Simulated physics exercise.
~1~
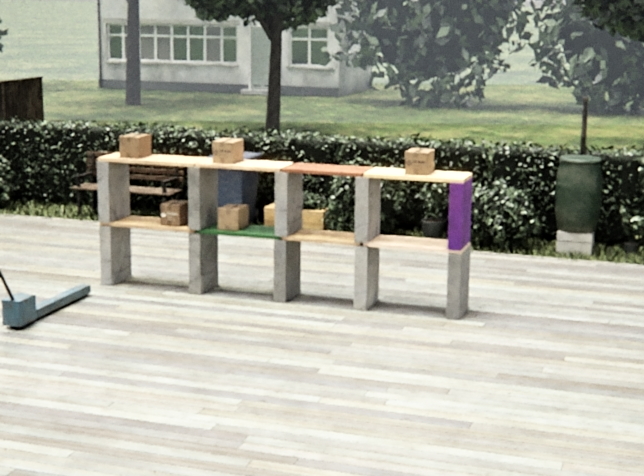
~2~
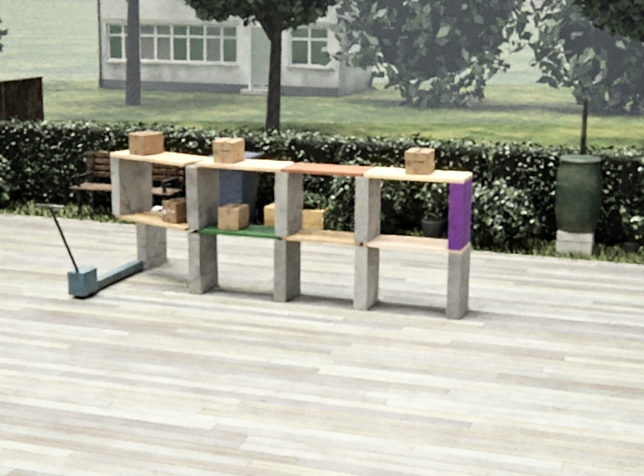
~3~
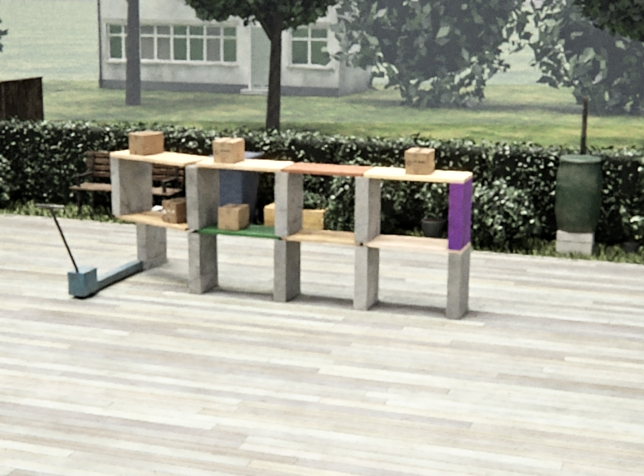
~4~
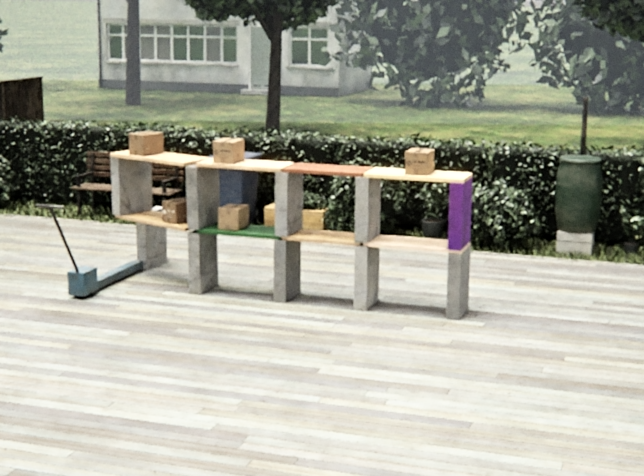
On a pale plank deck before a hedge, a blue floor jack moves right against the left end of a two-tier shelf of grey blocks and boards carrying cartons, shifting that end slightly right; the structure stays standing, its green board and purple upright unmoved.
